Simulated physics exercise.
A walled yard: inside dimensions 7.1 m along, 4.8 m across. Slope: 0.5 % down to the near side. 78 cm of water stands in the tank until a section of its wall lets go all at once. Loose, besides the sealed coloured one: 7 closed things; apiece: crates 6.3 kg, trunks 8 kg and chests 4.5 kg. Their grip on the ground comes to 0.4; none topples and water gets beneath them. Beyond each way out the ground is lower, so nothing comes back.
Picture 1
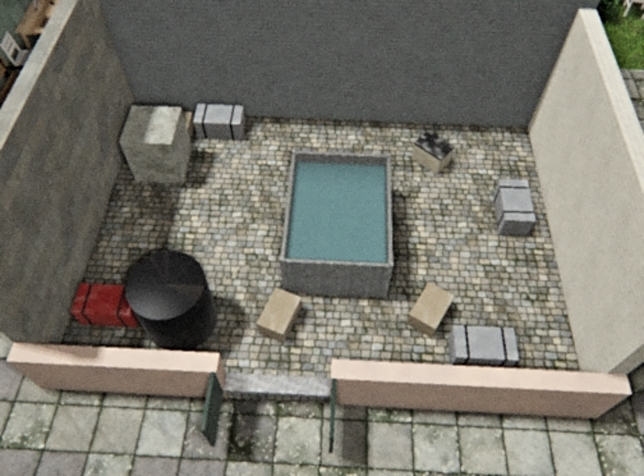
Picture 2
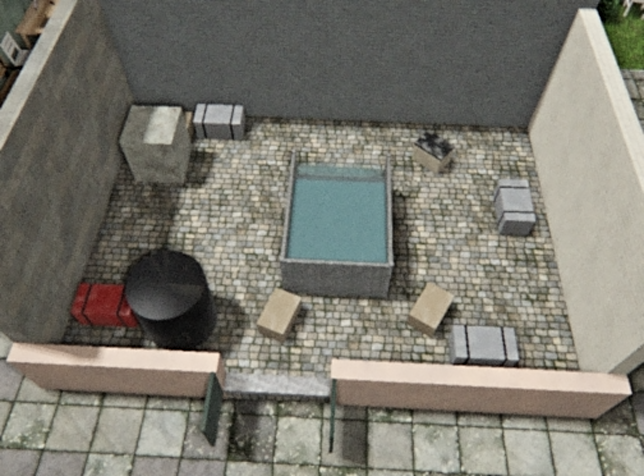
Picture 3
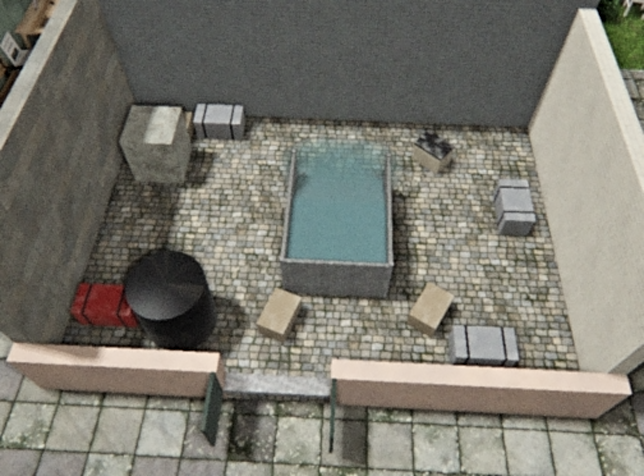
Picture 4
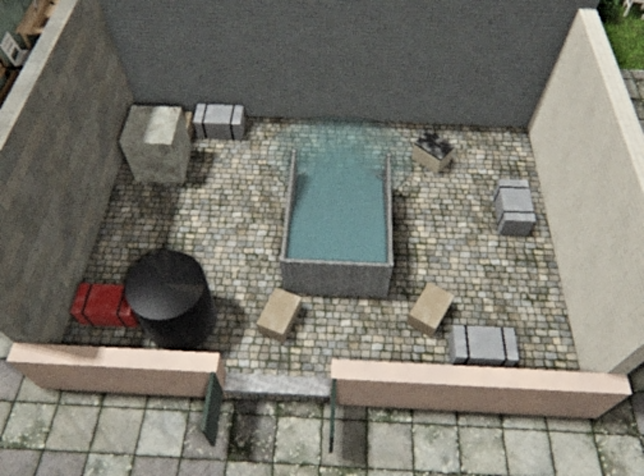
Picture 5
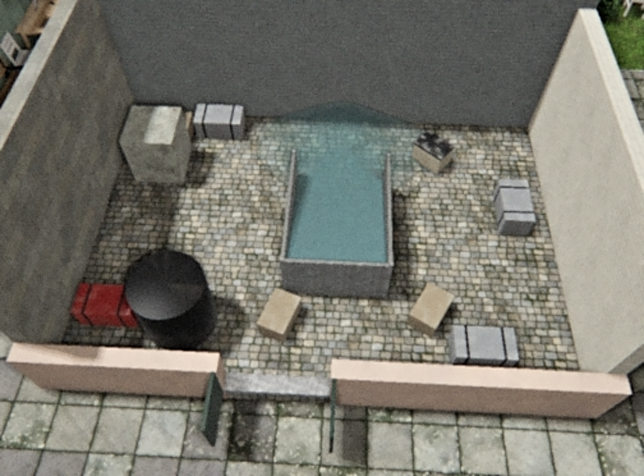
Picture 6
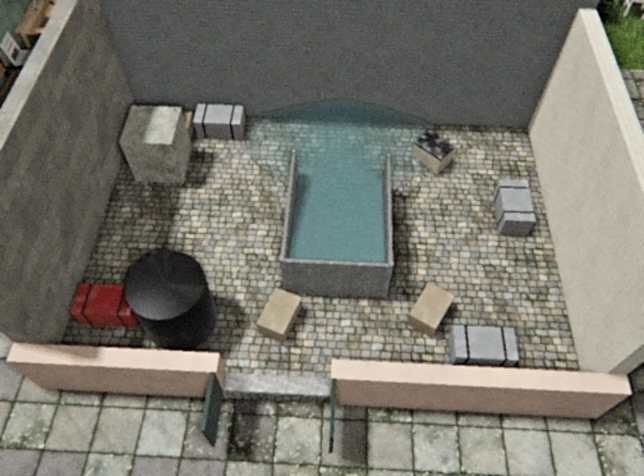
Water pouring from the open far end of a stone tank and spreading across cobbles to the dark back wall, boxes unmoving.
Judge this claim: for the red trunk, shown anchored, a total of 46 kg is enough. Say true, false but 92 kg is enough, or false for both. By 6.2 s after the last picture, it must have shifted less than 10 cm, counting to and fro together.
False, 92 kg is needed.
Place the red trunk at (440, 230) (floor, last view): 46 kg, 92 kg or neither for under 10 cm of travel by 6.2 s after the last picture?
Lab note - result: Lighter mass suffices.
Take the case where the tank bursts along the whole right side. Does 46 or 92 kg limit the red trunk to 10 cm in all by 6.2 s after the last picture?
In that case the lighter mass suffices.
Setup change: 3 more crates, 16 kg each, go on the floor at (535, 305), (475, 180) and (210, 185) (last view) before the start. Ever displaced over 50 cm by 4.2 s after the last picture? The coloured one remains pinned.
Going through them in that order, the answers are too far, too far and too far.
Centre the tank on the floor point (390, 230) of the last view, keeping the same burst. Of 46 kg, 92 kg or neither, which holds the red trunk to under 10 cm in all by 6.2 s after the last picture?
For that case: Heavier one only.
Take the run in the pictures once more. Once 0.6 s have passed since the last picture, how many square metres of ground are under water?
Roughly 10.0 m2 of it is wet.
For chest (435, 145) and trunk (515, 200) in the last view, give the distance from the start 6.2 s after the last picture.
In that order: 350 cm, 300 cm.
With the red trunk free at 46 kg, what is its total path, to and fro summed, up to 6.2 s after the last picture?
Around 80 cm in total.
Then, 0.6 s after the last picture the red trunk would be 0 cm from its start with 46 kg and 0 cm from its start with 92 kg; 0 cm of water round it then.
Then, 2.3 s after the last picture the red trunk would be 0 cm from its start with 46 kg and 0 cm from its start with 92 kg; 0 cm of water round it then.
Then, 4.2 s after the last picture the red trunk would be 51 cm from its start with 46 kg and 0 cm from its start with 92 kg; 9 cm of water round it then.
Then, 6.2 s after the last picture the red trunk would be 55 cm from its start with 46 kg and 0 cm from its start with 92 kg; 8 cm of water round it then.
